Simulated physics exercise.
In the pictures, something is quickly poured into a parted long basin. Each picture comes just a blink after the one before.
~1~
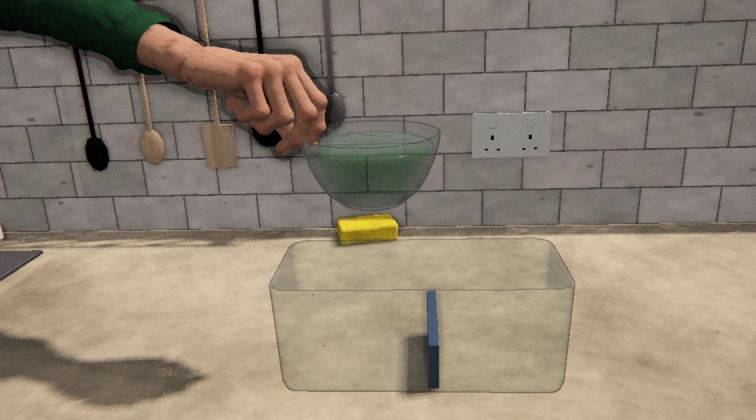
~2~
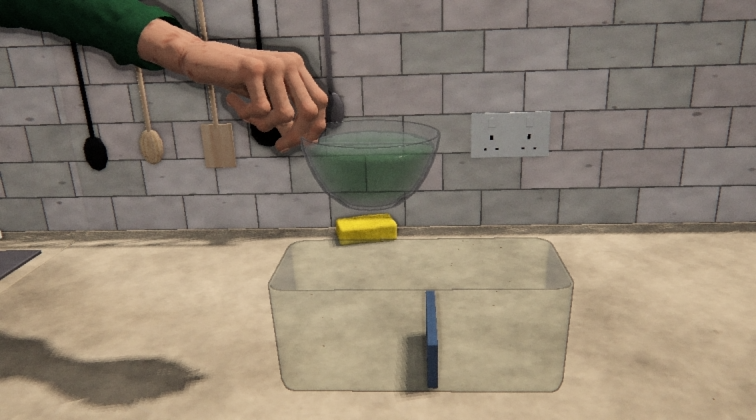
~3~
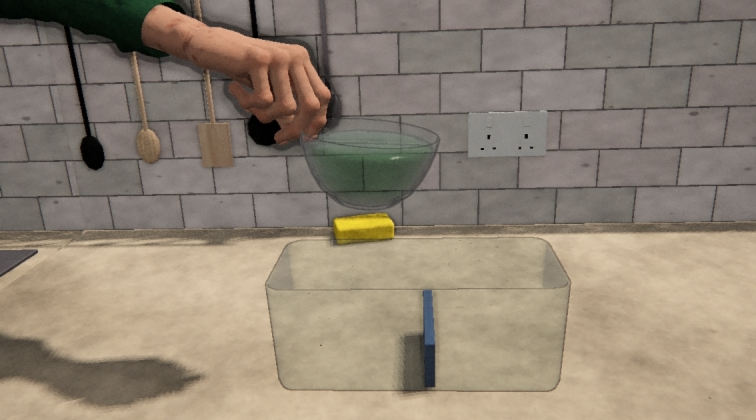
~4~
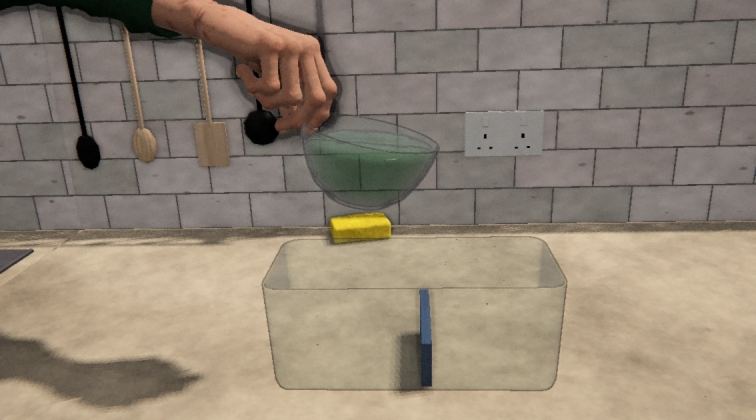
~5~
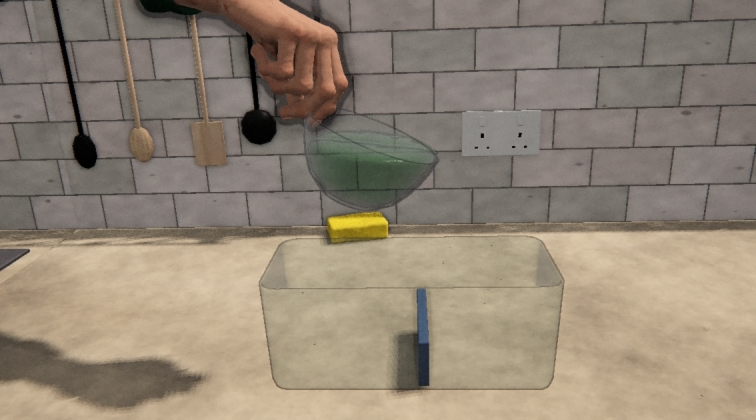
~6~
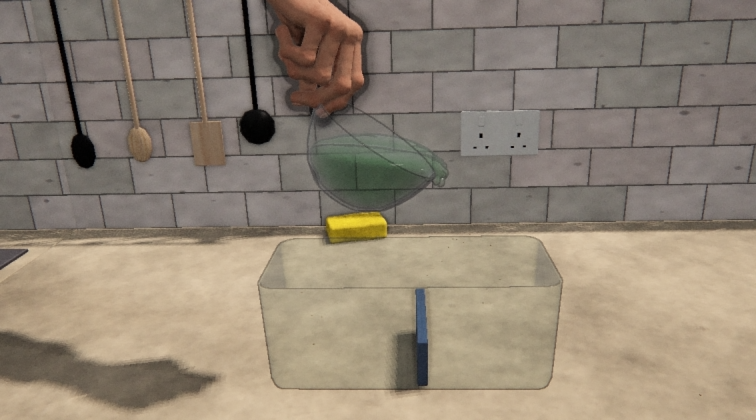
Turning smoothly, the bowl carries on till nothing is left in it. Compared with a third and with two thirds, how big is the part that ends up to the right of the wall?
I'd put the amount right of the wall over the two-thirds mark.
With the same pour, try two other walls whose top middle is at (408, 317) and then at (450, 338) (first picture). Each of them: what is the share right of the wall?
Try 1: Some 90 %; try 2: 55 %.
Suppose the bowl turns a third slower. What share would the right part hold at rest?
Near 95 %.
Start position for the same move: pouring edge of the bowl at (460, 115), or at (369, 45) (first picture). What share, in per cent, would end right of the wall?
One after the other: 85 %, 55 %.
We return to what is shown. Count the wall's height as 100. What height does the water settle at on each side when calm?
Near 10 in a hundred to the left, 60 to the right.
A moment on, the bowl is tipped right over and 9 per cent is still to pour, 0 is left of the wall and 67 right of it.
Next, the bowl is tipped right over and 0 per cent is still to pour, 11 is left of the wall and 80 right of it.
Then the bowl is tipped right over and 0 per cent is still to pour, 14 is left of the wall and 84 right of it.
Later the bowl is tipped right over and 0 per cent is still to pour, 14 is left of the wall and 84 right of it.
Finally, 14 per cent lies left of the wall, 84 right of it and 2 outside.
